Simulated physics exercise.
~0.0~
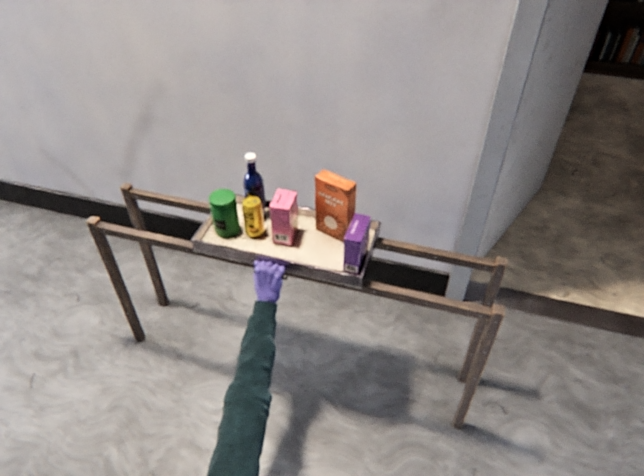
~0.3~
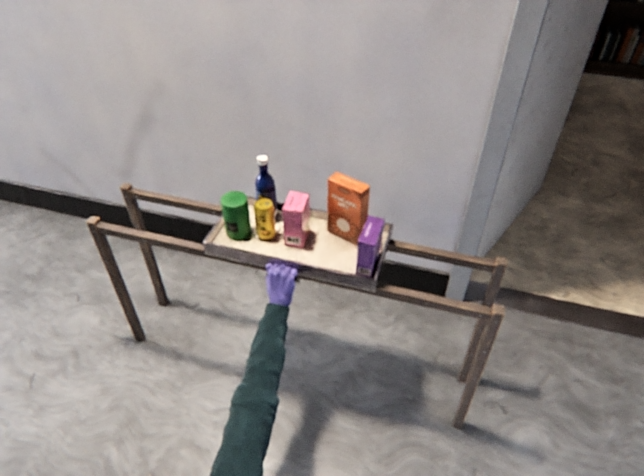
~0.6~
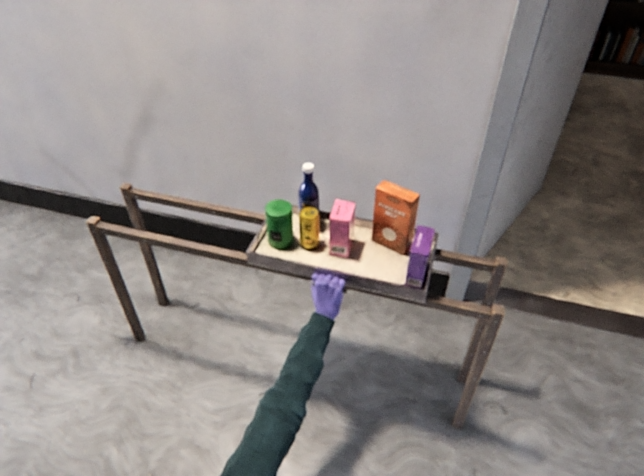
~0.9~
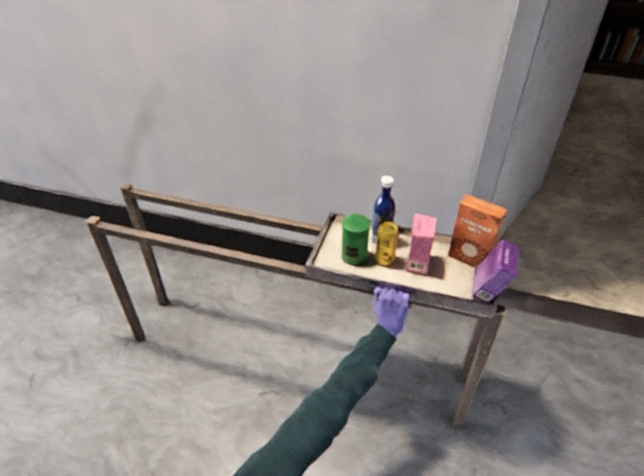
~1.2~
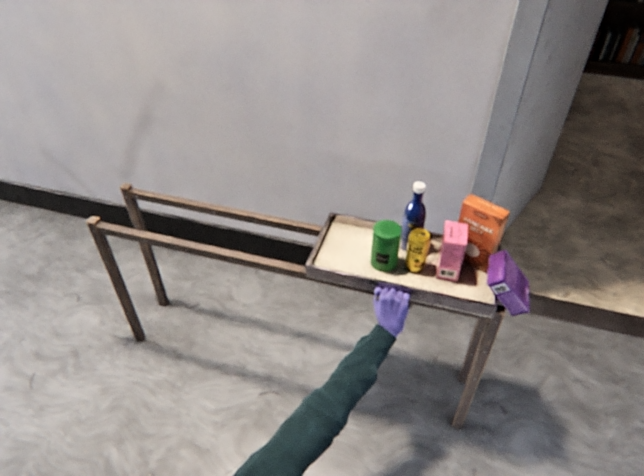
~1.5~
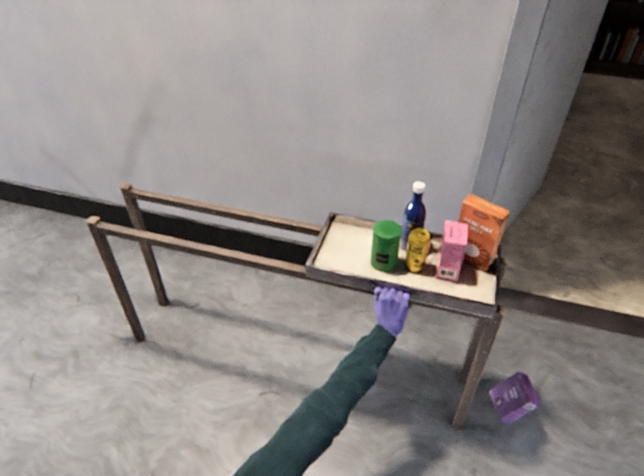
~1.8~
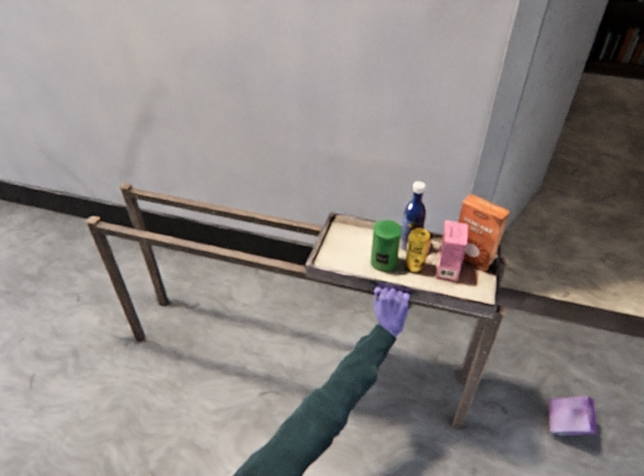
At the start, a gloved hand holds the front of a shallow tray resting on two wooden rails, carrying a green jar, a blue bottle, a yellow can, a pink carton, an orange packet and a purple packet. The hand pulls the tray right, slowly and then faster, until it stops at the end of the rails. The purple packet tips over the right edge, while the other items slide farther right across the tray, still upright. The purple packet tumbles to the floor and ends up lying to the right, with the other five items bunched toward the tray's right side.
